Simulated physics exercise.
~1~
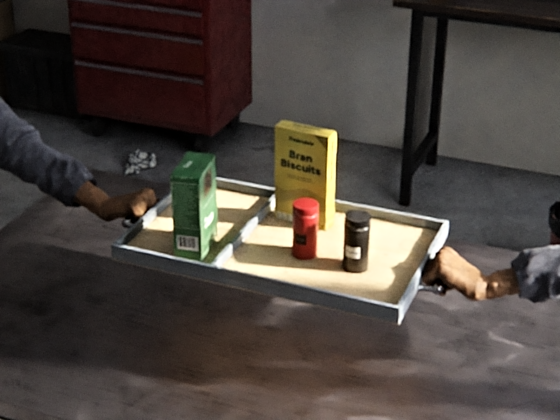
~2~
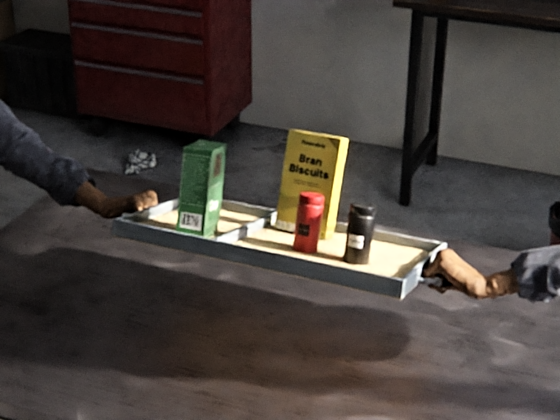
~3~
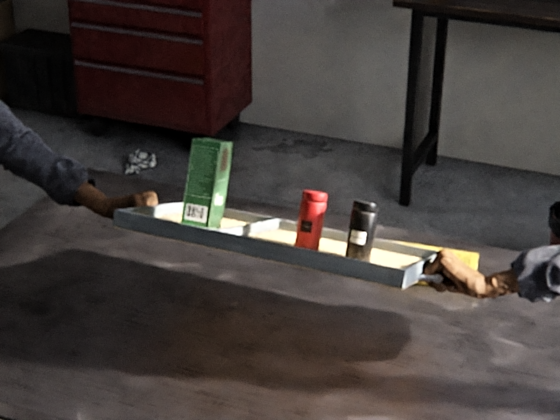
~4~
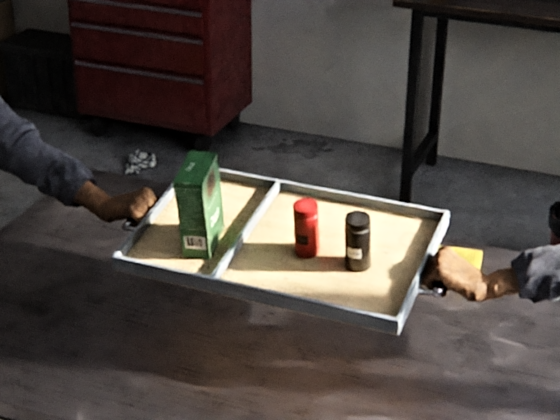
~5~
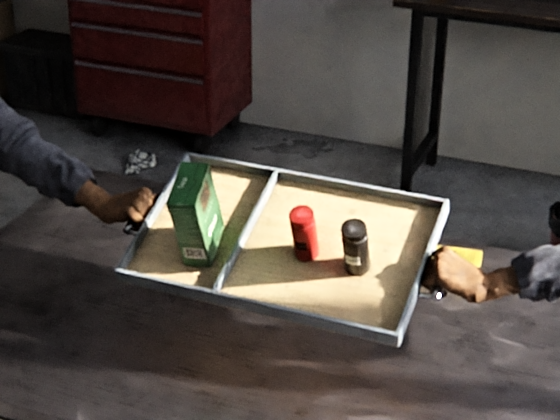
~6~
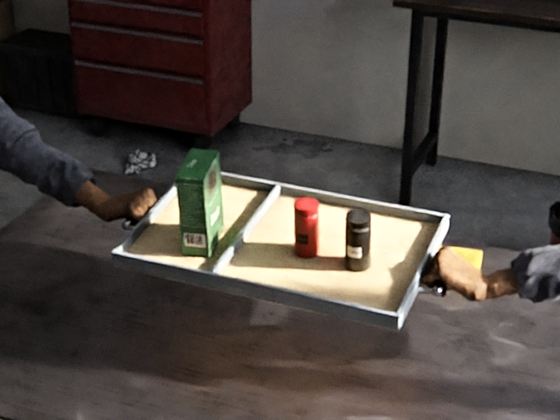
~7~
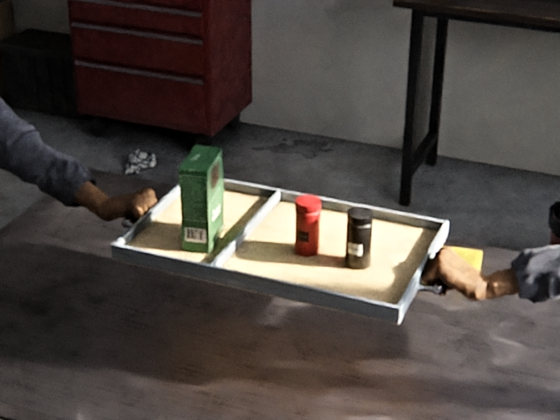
In a workshop, two hands tilt a tray, and only the yellow packet falls off.
